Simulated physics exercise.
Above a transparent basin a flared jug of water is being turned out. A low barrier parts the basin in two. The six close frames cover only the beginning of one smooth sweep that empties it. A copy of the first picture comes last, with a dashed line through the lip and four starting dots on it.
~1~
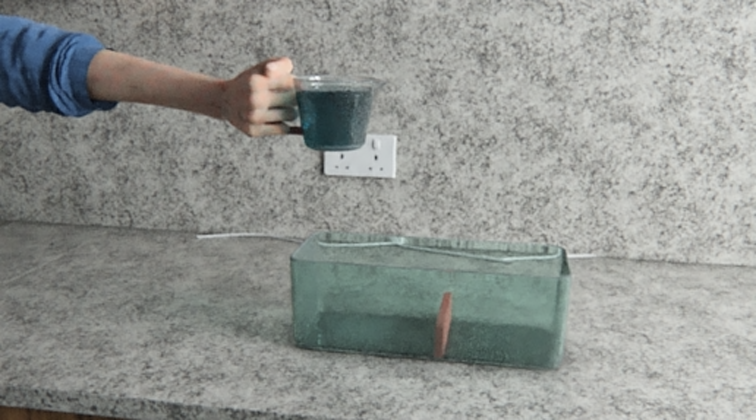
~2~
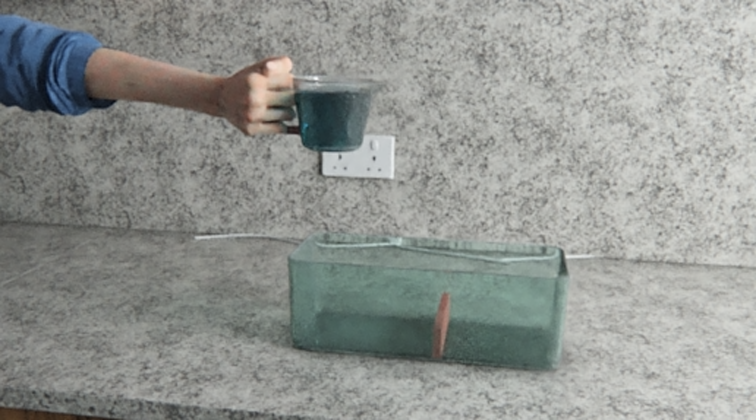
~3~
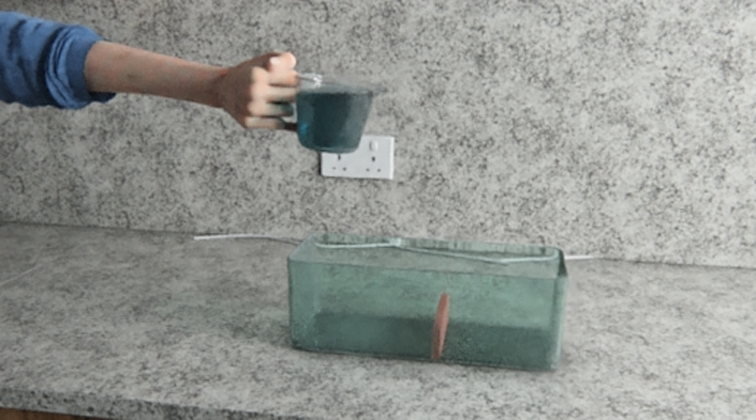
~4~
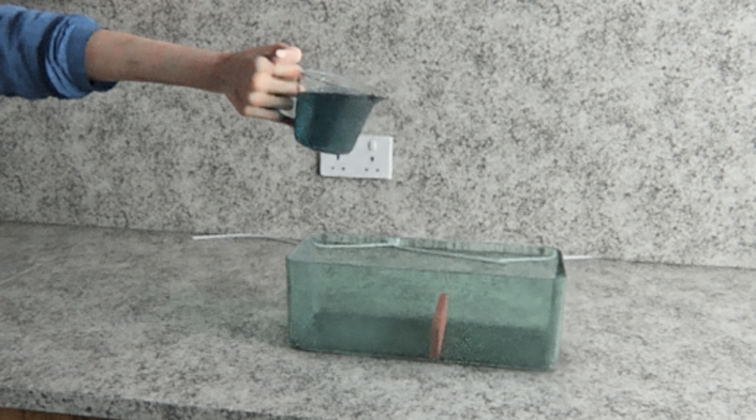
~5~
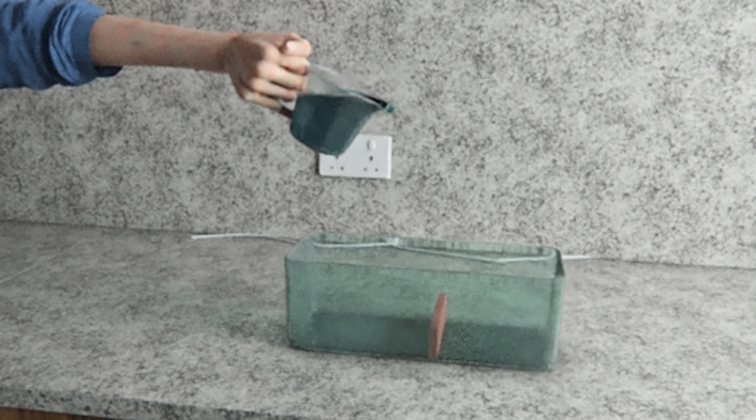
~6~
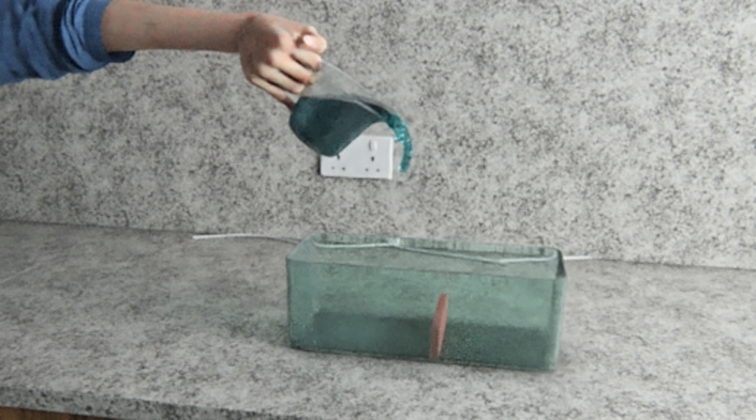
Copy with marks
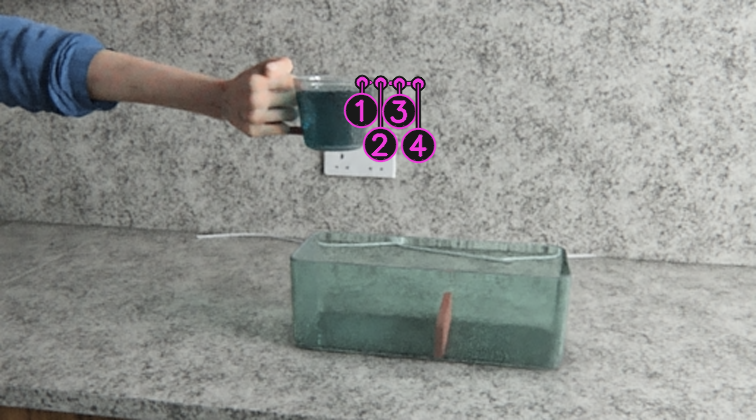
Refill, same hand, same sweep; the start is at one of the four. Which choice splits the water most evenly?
I would pick dot 3.
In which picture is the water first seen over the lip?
Picture 5.
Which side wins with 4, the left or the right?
More ends on the right.
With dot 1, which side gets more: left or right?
The left one.
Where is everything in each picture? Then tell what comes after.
The first picture shows upright, lip at (386, 83); basin from (294, 344) to (562, 367); top of the wall at (444, 308); nothing has left yet.
The second picture shows upright, lip at (385, 85); nothing has left yet.
The third picture shows tipped about 7°, lip at (386, 90); nothing has left yet.
The fourth picture shows tipped about 14°, lip at (388, 98); nothing has left yet.
The fifth picture shows tipped about 25°, lip at (389, 109); water is over the lip, down to (389, 109).
The sixth picture shows tipped about 37°, lip at (390, 122); water is over the lip, down to (405, 169).
On the marked copy, 1 at (362, 82); 2 at (380, 82); 3 at (399, 83); 4 at (418, 83).
With 1, about 92 % ends left of the wall and 5 % right of it; 3 % is lost outside.
With 2, about 85 % ends left of the wall and 12 % right of it; 3 % is lost outside.
With 3, about 48 % ends left of the wall and 50 % right of it.
With 4, about 22 % ends left of the wall and 77 % right of it.
